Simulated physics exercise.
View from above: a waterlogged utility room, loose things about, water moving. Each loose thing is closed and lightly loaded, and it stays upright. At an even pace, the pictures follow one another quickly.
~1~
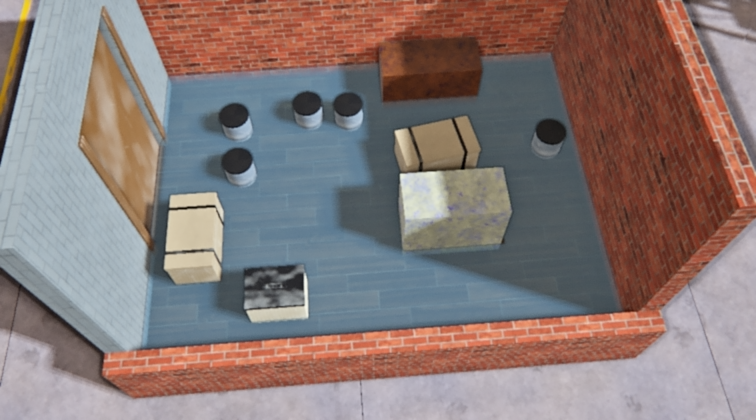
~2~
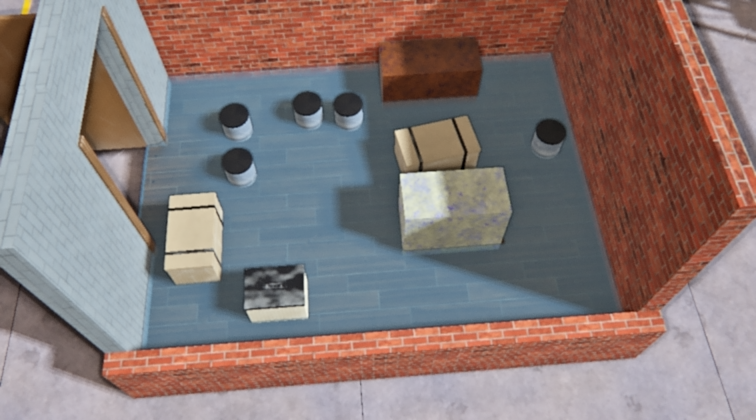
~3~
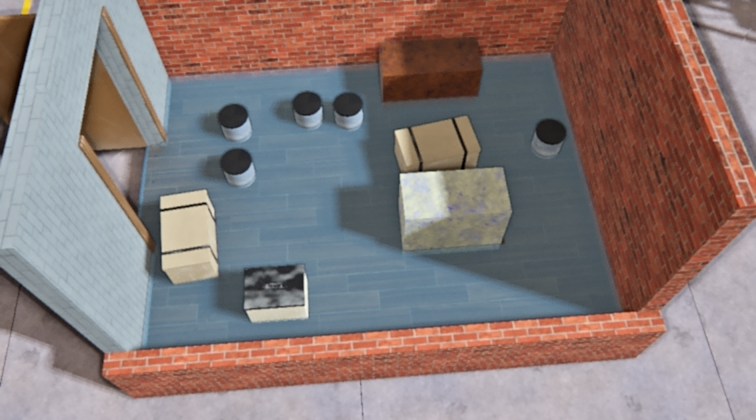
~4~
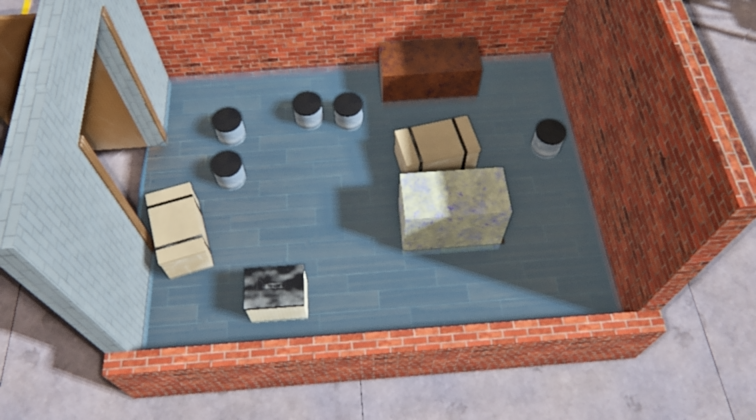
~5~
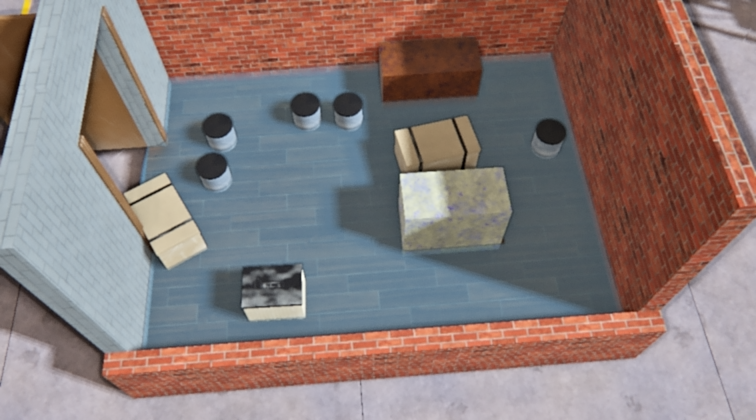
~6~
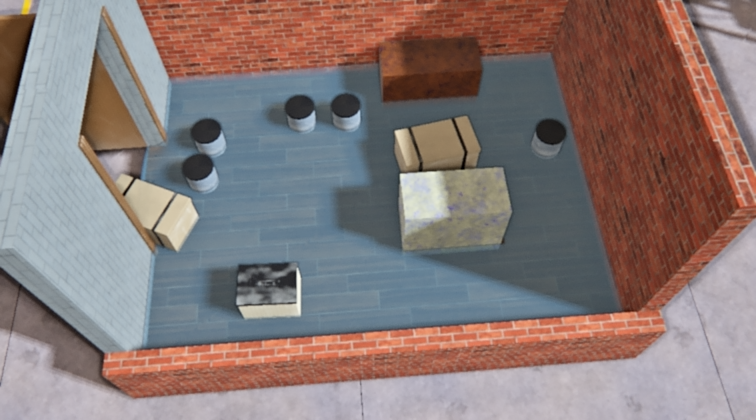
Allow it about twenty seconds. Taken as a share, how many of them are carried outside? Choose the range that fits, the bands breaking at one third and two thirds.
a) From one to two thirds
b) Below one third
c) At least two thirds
c, at least two thirds.
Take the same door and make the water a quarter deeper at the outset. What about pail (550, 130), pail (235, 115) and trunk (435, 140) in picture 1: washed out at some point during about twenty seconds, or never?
Going item by item, that's still there, then exited, then exited.
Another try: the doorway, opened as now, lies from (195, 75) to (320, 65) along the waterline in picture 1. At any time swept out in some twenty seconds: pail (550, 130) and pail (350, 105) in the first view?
First one: Never leaves; second one: Leaves the room.
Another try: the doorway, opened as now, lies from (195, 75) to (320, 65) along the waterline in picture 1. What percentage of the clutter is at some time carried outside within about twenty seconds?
It works out at some 80 per cent of the things.
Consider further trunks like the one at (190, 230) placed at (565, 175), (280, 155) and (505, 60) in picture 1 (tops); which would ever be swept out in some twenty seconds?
Copy by copy, in the order given: Not carried off, swept away, not carried off.
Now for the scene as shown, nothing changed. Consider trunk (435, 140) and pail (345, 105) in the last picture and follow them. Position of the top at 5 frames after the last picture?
Roughly (411, 142) for the first, roughly (310, 103) for the second.
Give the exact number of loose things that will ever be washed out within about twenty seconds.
Count: 7.
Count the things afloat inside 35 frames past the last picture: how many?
By my reckoning the number comes out at 2.
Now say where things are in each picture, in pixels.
A trunk at (191, 229) floats; a pail at (237, 160) floats; 0 of 8 have shifted, in the first frame.
A trunk at (191, 230) floats; a pail at (237, 160), afloat; 0 of 8 have shifted, in the second frame.
A trunk at (185, 228) floats, close to its start; a pail at (236, 161) floats; 1 of 8 have shifted, in the third frame.
A trunk at (174, 222) floats, close to its start; a pail at (226, 163) floats, close to its start; 3 of 8 have shifted, in the fourth frame.
A trunk at (161, 212), afloat, a stride from its start; a pail at (212, 166) floats, close to its start; 3 of 8 have shifted, in the fifth frame.
A trunk at (144, 204) floats, a stride from its start; a pail at (198, 167) floats, a stride from its start; 5 of 8 have shifted, in the sixth frame.
A moment on, 3 of 8 are out; 5 afloat.
Next, 4 of 8 are out; 4 afloat.
Later, 6 of 8 are out; 2 afloat.
In the end, 7 of 8 are out; 1 afloat.
